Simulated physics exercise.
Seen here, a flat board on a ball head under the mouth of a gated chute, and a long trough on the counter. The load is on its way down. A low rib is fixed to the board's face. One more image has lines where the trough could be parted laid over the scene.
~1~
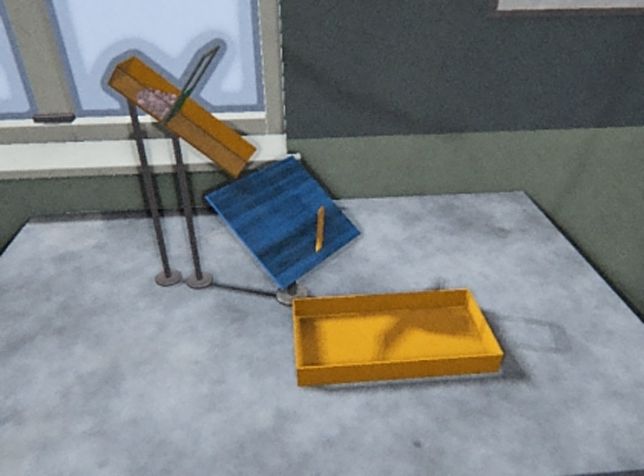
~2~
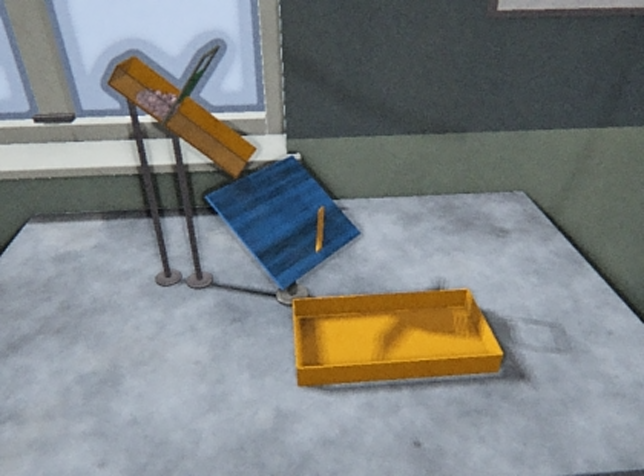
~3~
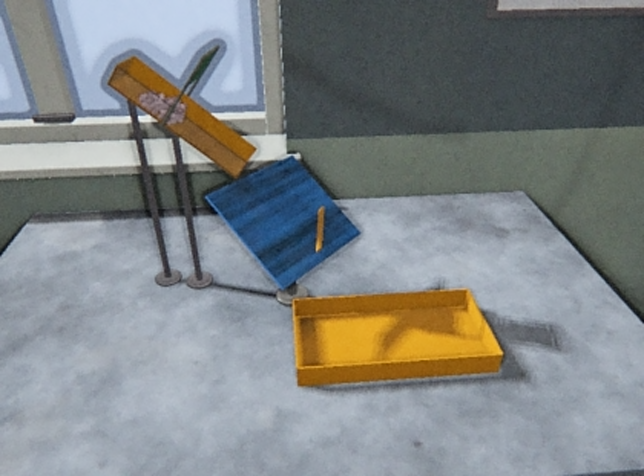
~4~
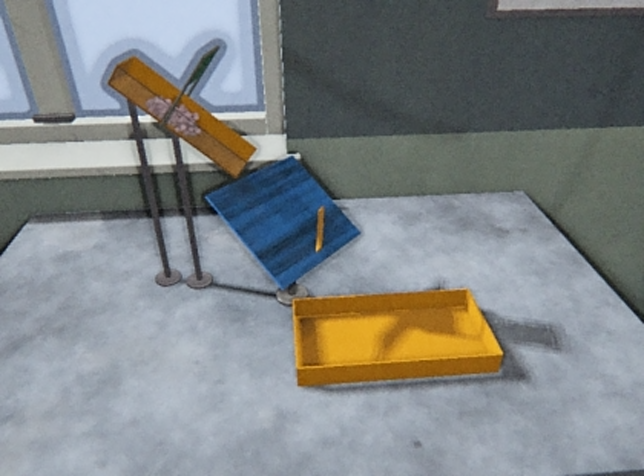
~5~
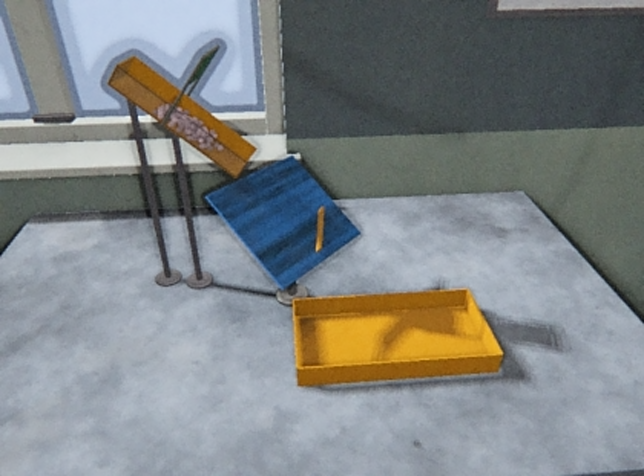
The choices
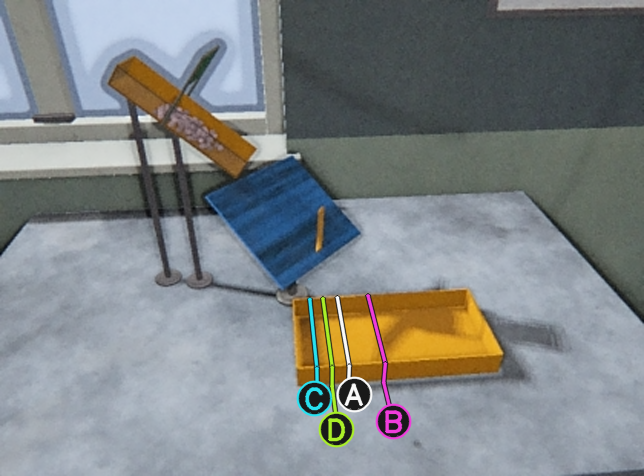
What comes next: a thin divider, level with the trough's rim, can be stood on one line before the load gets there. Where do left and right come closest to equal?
Go for D.
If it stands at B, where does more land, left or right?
More lands on the left.
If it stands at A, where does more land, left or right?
Left.
On the marked copy, line A crosses the front rim at (349, 365); line B crosses the front rim at (385, 362); line C crosses the front rim at (316, 367); line D crosses the front rim at (332, 366).
With A, of what is caught, most on the left of the divider, a small part on the right.
With B, of what is caught, nearly all on the left of the divider, a stray few on the right.
With C, of what is caught, a small part on the left of the divider, nearly all on the right.
With D, of what is caught, about two thirds on the left of the divider, about a third on the right.
